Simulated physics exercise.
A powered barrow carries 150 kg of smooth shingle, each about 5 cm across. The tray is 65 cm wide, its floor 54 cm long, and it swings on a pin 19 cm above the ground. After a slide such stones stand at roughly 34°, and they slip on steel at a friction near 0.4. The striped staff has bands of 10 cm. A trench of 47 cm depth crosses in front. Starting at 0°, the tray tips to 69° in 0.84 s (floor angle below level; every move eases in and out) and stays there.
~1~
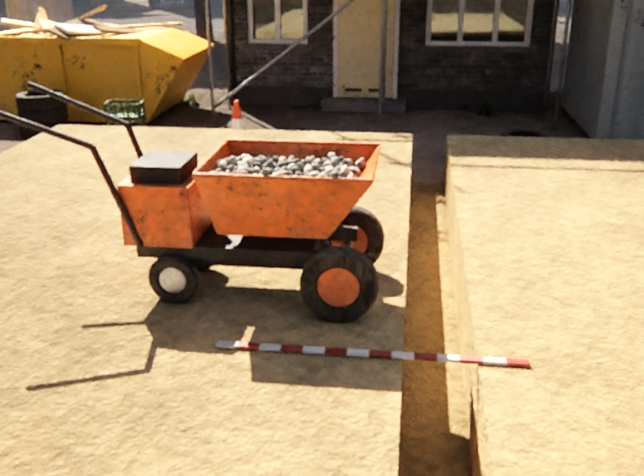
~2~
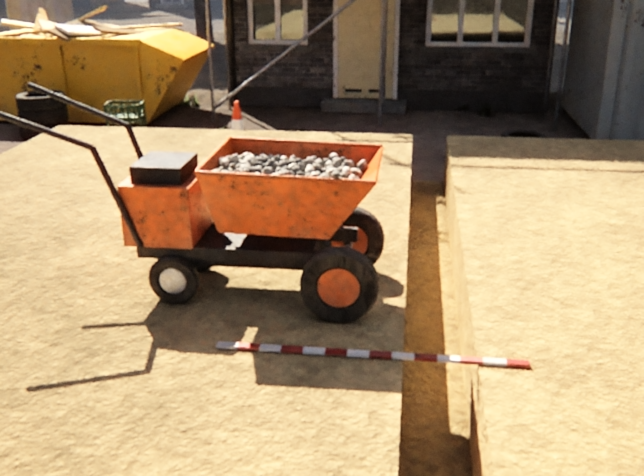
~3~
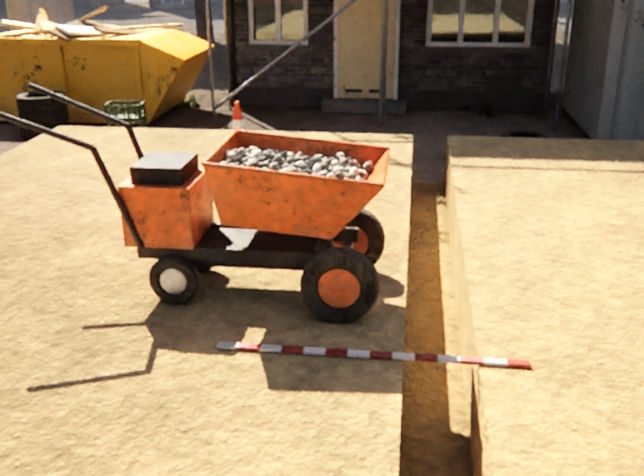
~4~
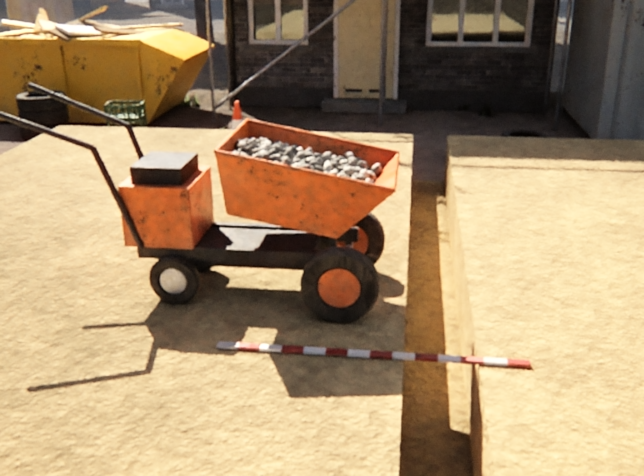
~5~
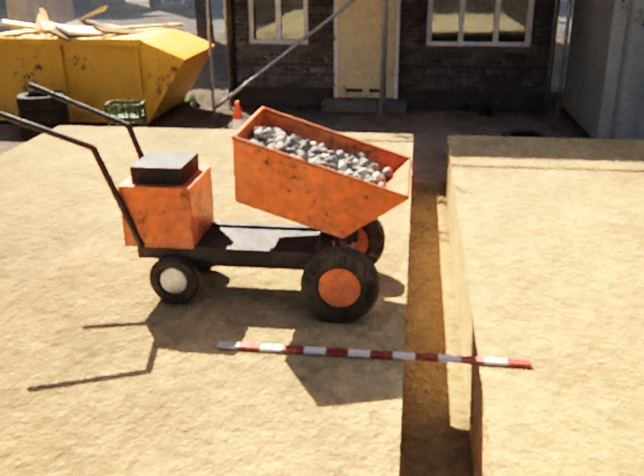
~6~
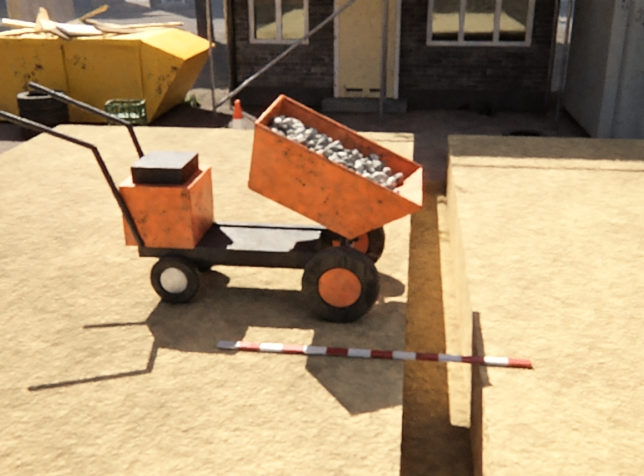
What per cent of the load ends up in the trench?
About 30 per cent.
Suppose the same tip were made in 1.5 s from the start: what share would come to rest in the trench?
Then about 35 per cent.
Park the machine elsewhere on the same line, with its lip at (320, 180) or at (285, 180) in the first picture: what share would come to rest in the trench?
Near 80 per cent from the first place, 90 from the second.
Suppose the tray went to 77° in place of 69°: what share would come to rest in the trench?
It would be near 25 per cent.
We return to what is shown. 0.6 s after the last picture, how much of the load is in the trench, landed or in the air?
About 5 per cent by then.
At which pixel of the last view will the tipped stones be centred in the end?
Their middle is at about (511, 297).
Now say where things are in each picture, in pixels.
Lip at (373, 181), floor tilted 0°, highest stones at (271, 164), in the first frame.
The tray is at 1°, its lip at (376, 183); the top of the load is at (262, 162), in the second frame.
Lip at (384, 186), floor tilted 5°, highest stones at (259, 156), in the third frame.
Lip at (395, 191), floor tilted 11°, highest stones at (255, 146), in the fourth frame.
Lip at (408, 198), floor tilted 18°, highest stones at (264, 135), in the fifth frame.
Lip at (422, 208), floor tilted 26°, highest stones at (281, 125), in the sixth frame.
Then, 0.3 s after the last picture the floor is at 58°, 100 % in the tray; the foremost stones are at (446, 236).
Then, 0.6 s after the last picture the floor is at 69°, 69 % in the tray, 3 % in the trench, 28 % past the trench; the foremost stones are at (538, 301).
Then, 0.9 s after the last picture the floor is at 69°, 28 % in the tray, 4 % in the trench, 68 % past the trench; the foremost stones are past the picture's edge.
Then, 2.9 s after the last picture the floor is at 69°, 0 % in the tray, 30 % in the trench, 70 % past the trench; the foremost stones are past the picture's edge.
